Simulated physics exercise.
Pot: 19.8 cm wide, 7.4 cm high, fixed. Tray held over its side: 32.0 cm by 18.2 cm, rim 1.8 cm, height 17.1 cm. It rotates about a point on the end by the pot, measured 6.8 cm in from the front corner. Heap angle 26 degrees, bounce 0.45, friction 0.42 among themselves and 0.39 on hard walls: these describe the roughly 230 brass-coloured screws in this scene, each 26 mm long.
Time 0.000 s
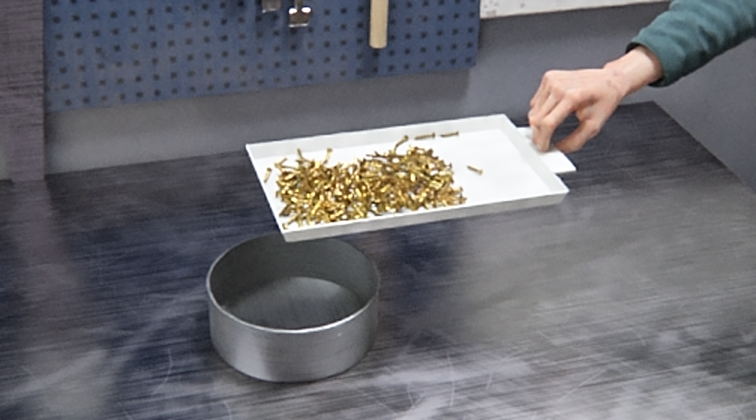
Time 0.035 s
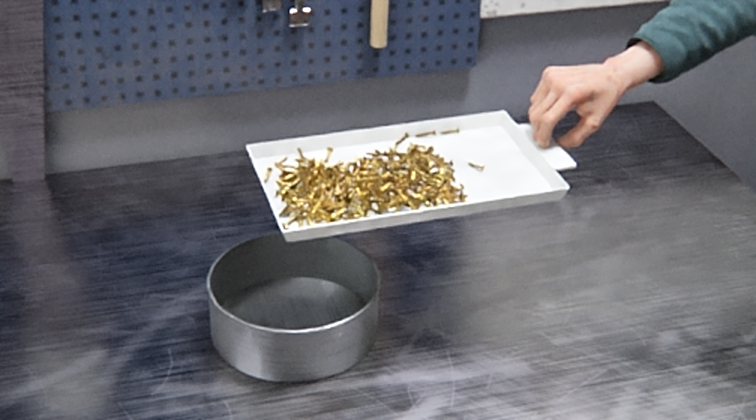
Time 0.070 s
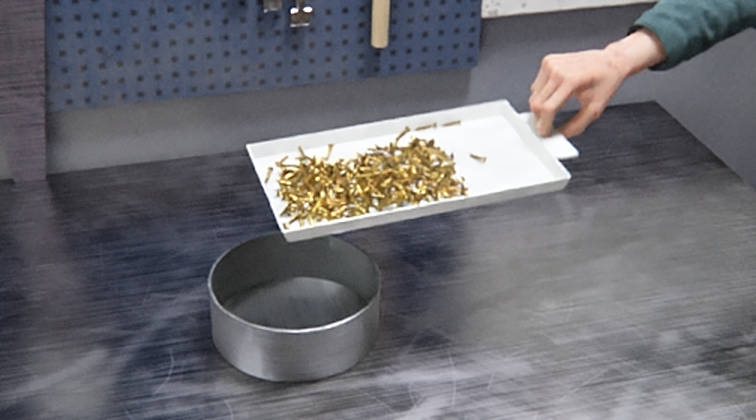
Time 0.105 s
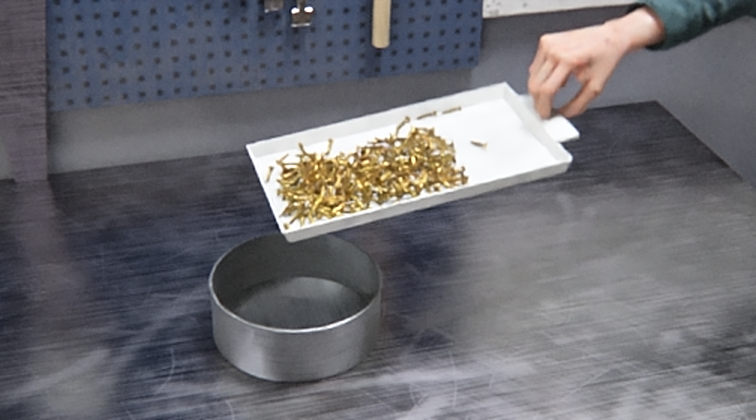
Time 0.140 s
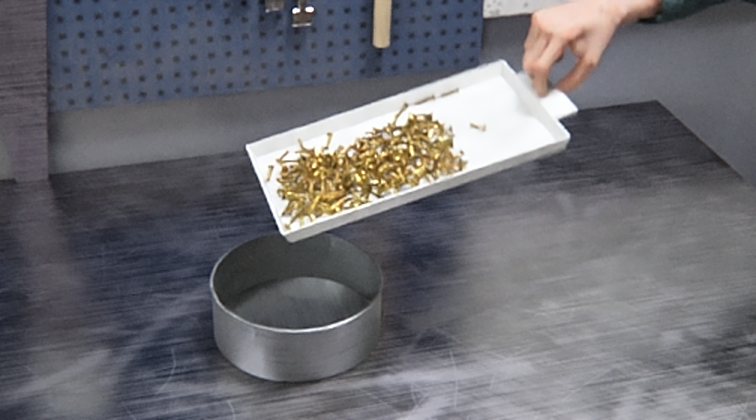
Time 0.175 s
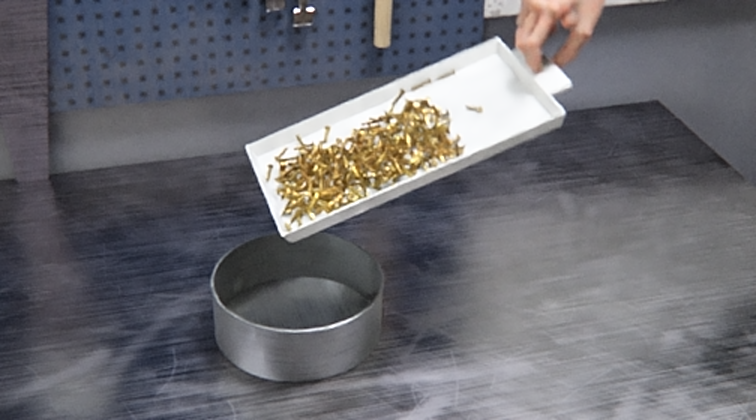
A shallow white tray heaped with brass-coloured screws is held above a dark, streaked work surface, seen from slightly above, with a blue pegboard on the wall behind. A hand in a green sleeve grips the tab at its right end, and a round grey metal pot sits below its left end. The hand raises the right end, slowly then faster, tilting the tray down leftward while the screws stay heaped and the view holds nearly still.
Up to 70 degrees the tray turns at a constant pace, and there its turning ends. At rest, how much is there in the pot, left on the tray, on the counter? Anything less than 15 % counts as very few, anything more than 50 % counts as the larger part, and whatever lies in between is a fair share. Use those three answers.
Pot: A fair share. Left on the tray: Very few. Counter: The larger part.
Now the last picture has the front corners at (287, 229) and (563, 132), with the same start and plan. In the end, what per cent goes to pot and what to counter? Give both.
Split: Pot = 30, counter = 60.
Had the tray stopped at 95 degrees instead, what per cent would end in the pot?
Around 25 in a hundred.
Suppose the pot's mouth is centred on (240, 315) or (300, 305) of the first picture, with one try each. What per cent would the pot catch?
Try one: ~ 60 %; try two: ~ 25 %.
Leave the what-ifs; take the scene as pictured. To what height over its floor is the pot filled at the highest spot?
My guess is around 1.5 centimetres.
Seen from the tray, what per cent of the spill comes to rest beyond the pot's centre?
Some 100 per cent of the spill lies beyond the centre.
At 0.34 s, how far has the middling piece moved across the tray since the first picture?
Roughly 1 cm.
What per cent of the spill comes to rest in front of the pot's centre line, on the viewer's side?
Some 50 per cent.
After 0.34 s, tilt 46 degrees; the tray holds 100 %, the pot 0 %.
After 0.45 s, tilt 64 degrees; the tray holds 100 %, the pot 0 %.
After 0.69 s, tilt 70 degrees; the tray holds 10 %, the pot 10 %.
In the end, at 1.9 s, pot 25 %, tray 5 %, counter 70 %.
